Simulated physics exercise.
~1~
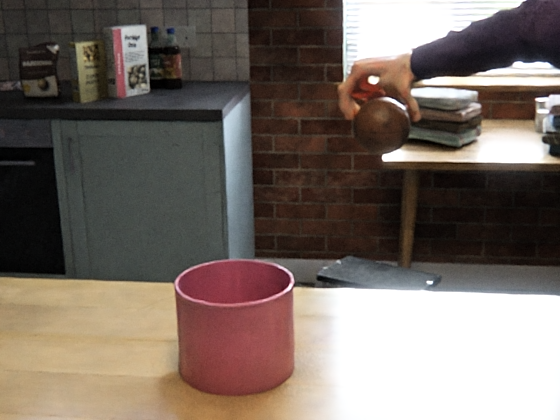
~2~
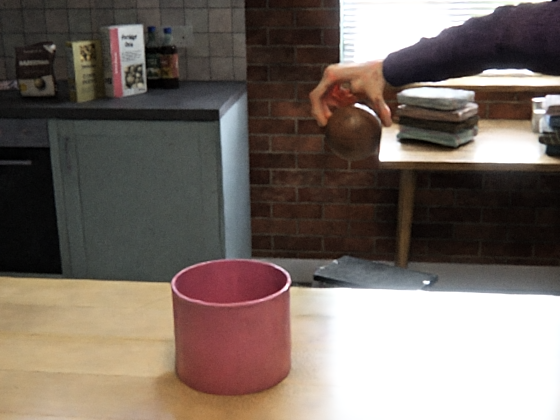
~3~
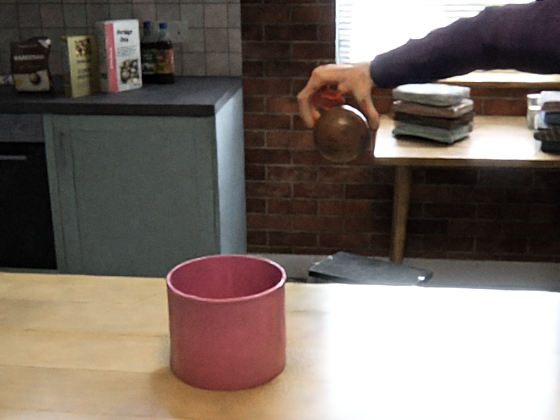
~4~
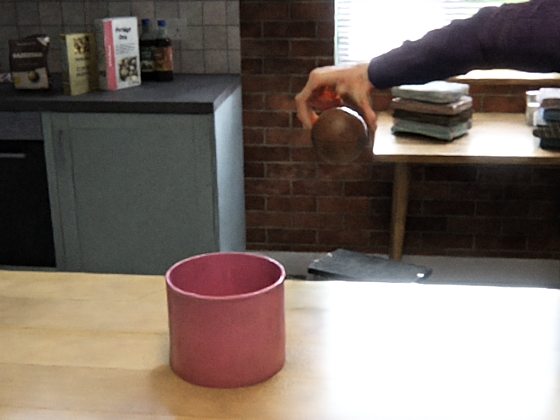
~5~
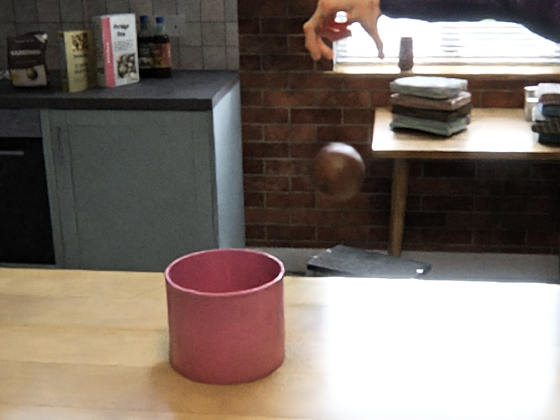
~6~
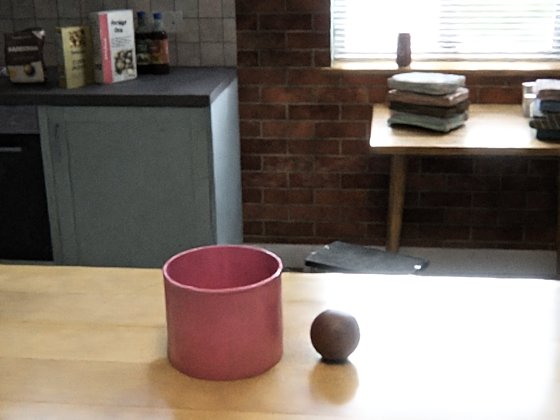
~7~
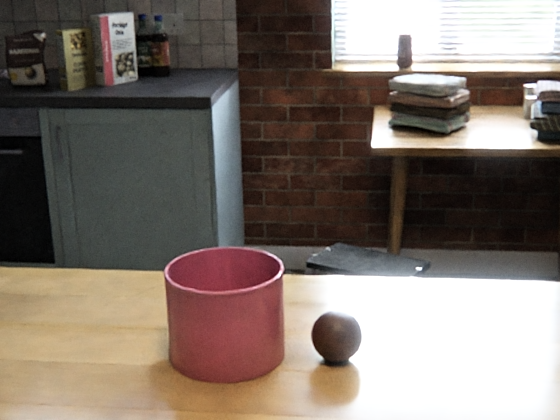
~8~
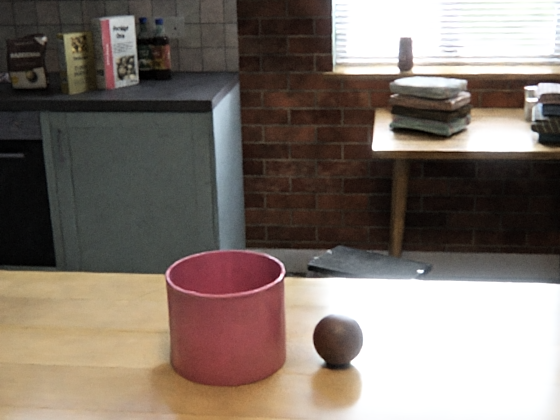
The clip shows a hand holding a brown ball above a wooden table, to the right of an open pink container, and shifting slightly left before letting go. The ball drops, misses the container and comes to rest on the table to its right.
